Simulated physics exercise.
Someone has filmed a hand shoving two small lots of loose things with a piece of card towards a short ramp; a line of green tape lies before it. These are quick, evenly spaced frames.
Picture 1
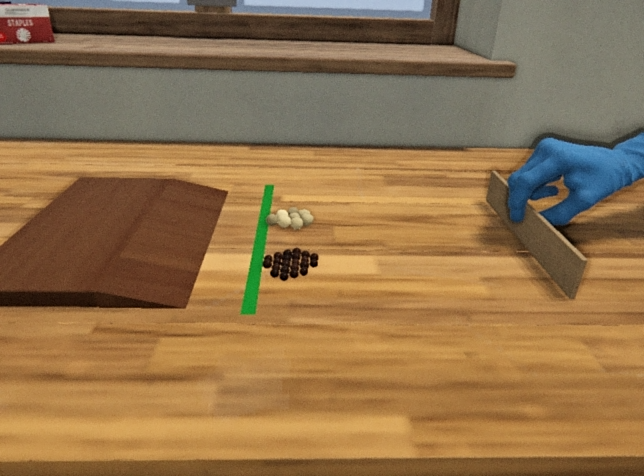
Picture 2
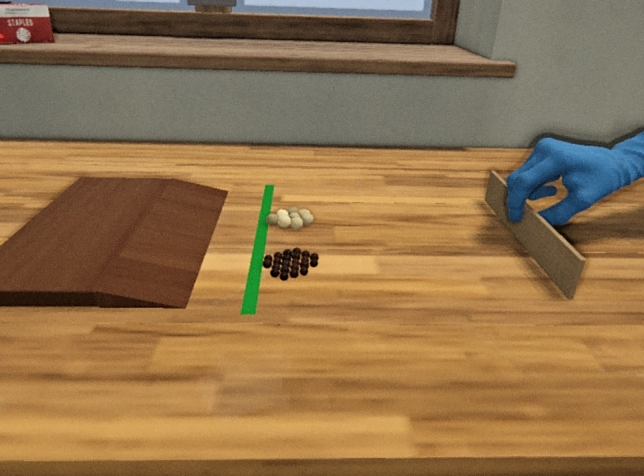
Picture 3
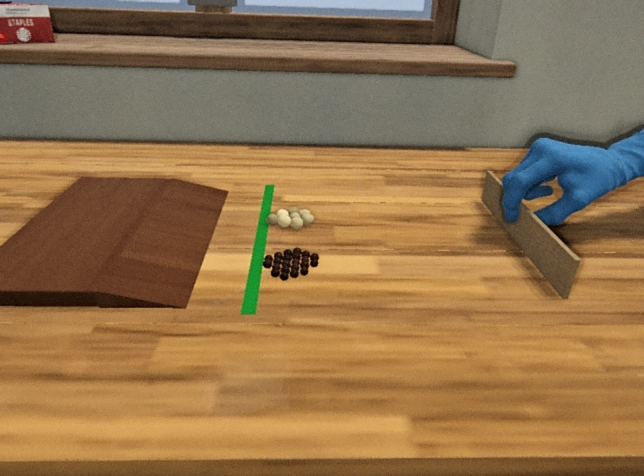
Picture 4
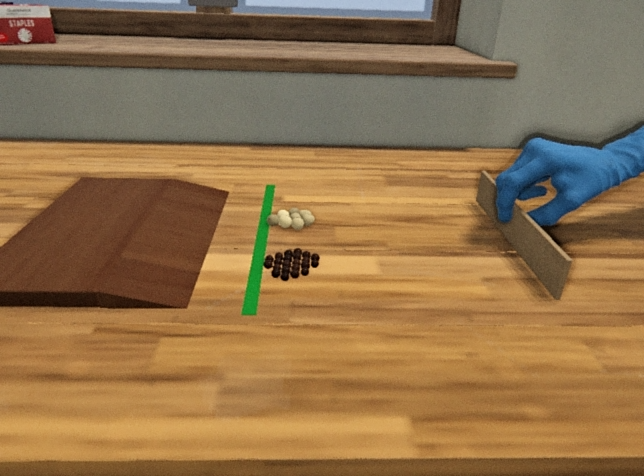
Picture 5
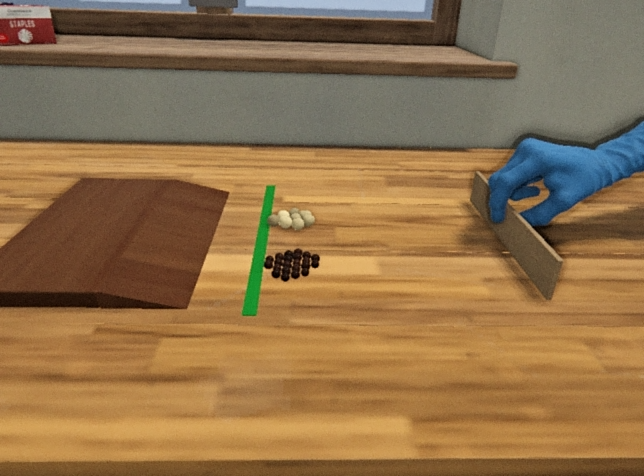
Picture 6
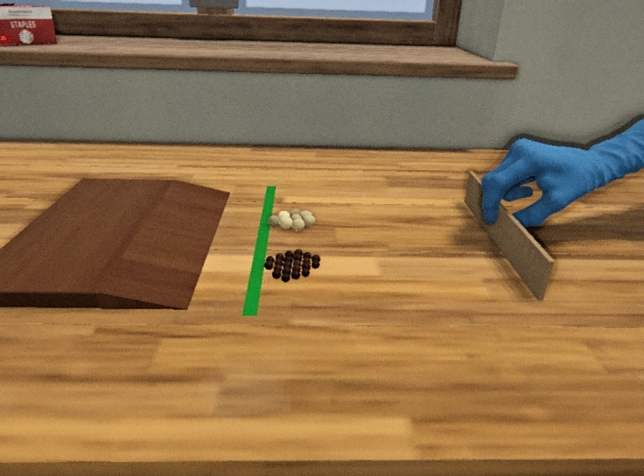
On a wooden worktop, a blue-gloved hand held a piece of card upright, then slid it slightly left towards two small batches of pale and dark balls, which stayed still beside the green tape.
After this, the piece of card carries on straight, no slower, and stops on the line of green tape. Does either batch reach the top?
The front batch does not make it up and the back batch does not make it up.
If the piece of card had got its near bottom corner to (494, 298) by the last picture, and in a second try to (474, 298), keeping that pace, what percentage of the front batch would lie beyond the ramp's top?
Near 0 % and 10 %.
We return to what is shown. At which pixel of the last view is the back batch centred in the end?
Around (243, 219).
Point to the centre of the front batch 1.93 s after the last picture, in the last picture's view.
Roughly at (235, 264).
Then, 0.96 s later than the last frame, piece of card still moving, near (377, 205); front batch every one short of the ramp; back batch every one short of the ramp.
Then, 1.93 s later than the last frame, piece of card stopped at the green tape; front batch every one short of the ramp; back batch every one short of the ramp.
When it is over, piece of card stopped at the green tape; front batch not one past the top, every one short of the ramp; back batch not one past the top, every one short of the ramp.
